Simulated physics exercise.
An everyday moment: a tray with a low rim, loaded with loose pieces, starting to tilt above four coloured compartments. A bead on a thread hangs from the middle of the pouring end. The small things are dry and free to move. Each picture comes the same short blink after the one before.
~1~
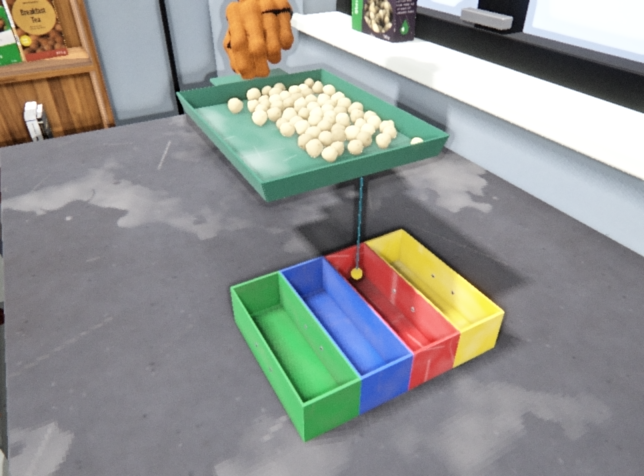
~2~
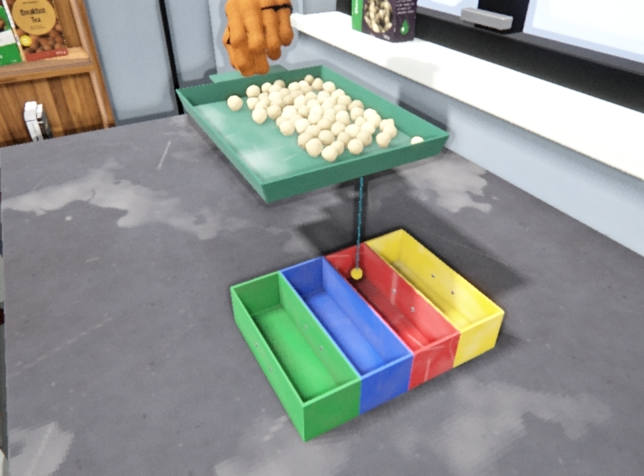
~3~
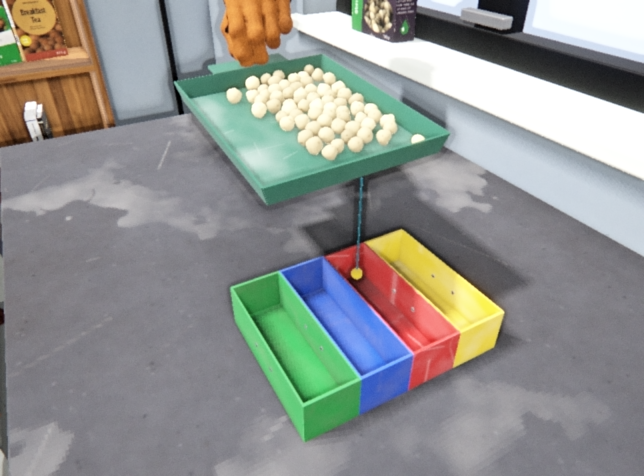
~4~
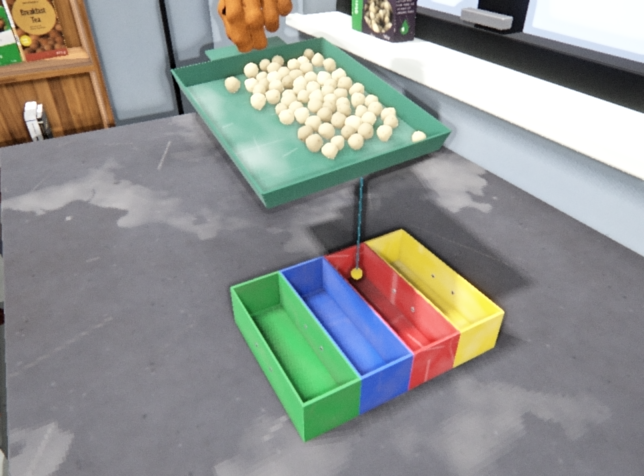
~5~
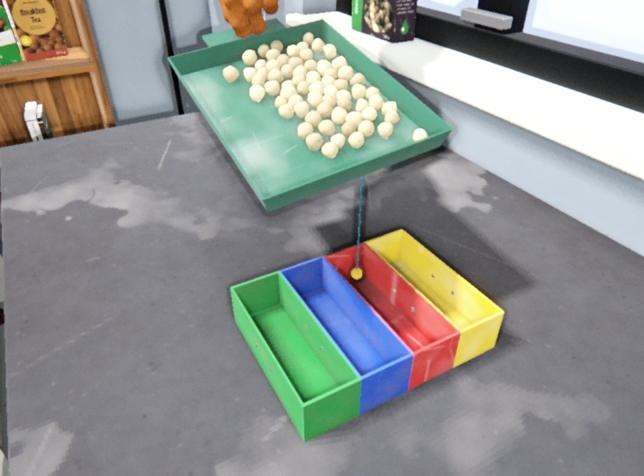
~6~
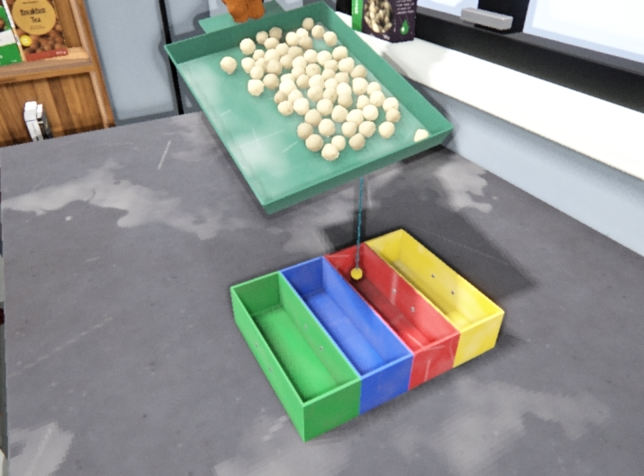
On a grey tabletop, an orange hand gradually raised the back of a green tray of round, pale nuts above four coloured compartments, and the tray tilted toward its front left corner.
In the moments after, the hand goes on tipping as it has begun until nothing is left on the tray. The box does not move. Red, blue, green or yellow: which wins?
The green one ends fullest.
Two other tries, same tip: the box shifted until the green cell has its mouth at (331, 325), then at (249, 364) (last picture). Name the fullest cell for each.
The first try: The cell in green. The second: The blue one.
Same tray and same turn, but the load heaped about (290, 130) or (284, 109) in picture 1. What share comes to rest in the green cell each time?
Roughly 70 per cent, and 70 per cent.
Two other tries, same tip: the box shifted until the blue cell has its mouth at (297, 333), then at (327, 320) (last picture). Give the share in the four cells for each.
First some 90, then 90 per cent.
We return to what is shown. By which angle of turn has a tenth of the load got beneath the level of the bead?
Roughly 75°.
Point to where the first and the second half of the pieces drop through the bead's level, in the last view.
At about (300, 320), then at (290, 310).
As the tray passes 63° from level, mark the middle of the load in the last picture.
Around (298, 161).
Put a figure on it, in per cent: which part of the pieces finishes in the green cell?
Near 70 %.
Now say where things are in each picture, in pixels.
The first picture shows corners of the pouring end at (266, 178) and (441, 134), level; middle of the load at (317, 115), macadamia nuts; bead on its thread at (357, 274); green cell at (332, 407); blue cell at (386, 381); red cell at (434, 357); yellow cell at (478, 336).
The second picture shows corners of the pouring end at (266, 179) and (441, 133), level; middle of the load at (317, 112).
The third picture shows corners of the pouring end at (266, 182) and (442, 132), tipped barely, lowest at the left corner; middle of the load at (317, 106).
The fourth picture shows corners of the pouring end at (266, 187) and (443, 129), tipped a little, lowest at the left corner; middle of the load at (317, 97).
The fifth picture shows corners of the pouring end at (266, 192) and (444, 127), tipped a little, lowest at the left corner; middle of the load at (317, 89).
The sixth picture shows corners of the pouring end at (267, 197) and (445, 125), tipped clearly, lowest at the left corner; middle of the load at (317, 83), about a third on the move; green cell at (332, 407); blue cell at (386, 381); red cell at (434, 357); yellow cell at (478, 336).
Soon, tray tipped steeply; most on the tray; a stray few in the green cell; a small part falling or outside the box.
A while on, tray tipped past a quarter turn; about a quarter on the tray; about a third in the green cell; a small part in the blue cell; about a quarter falling or outside the box.
Towards the end, tray tipped past a quarter turn; about two thirds in the green cell; about a quarter in the blue cell; about a quarter falling or outside the box.
Finally, tray tipped past a quarter turn; about two thirds in the green cell; about a quarter in the blue cell; none in the red cell; none in the yellow cell; about a quarter outside the box.
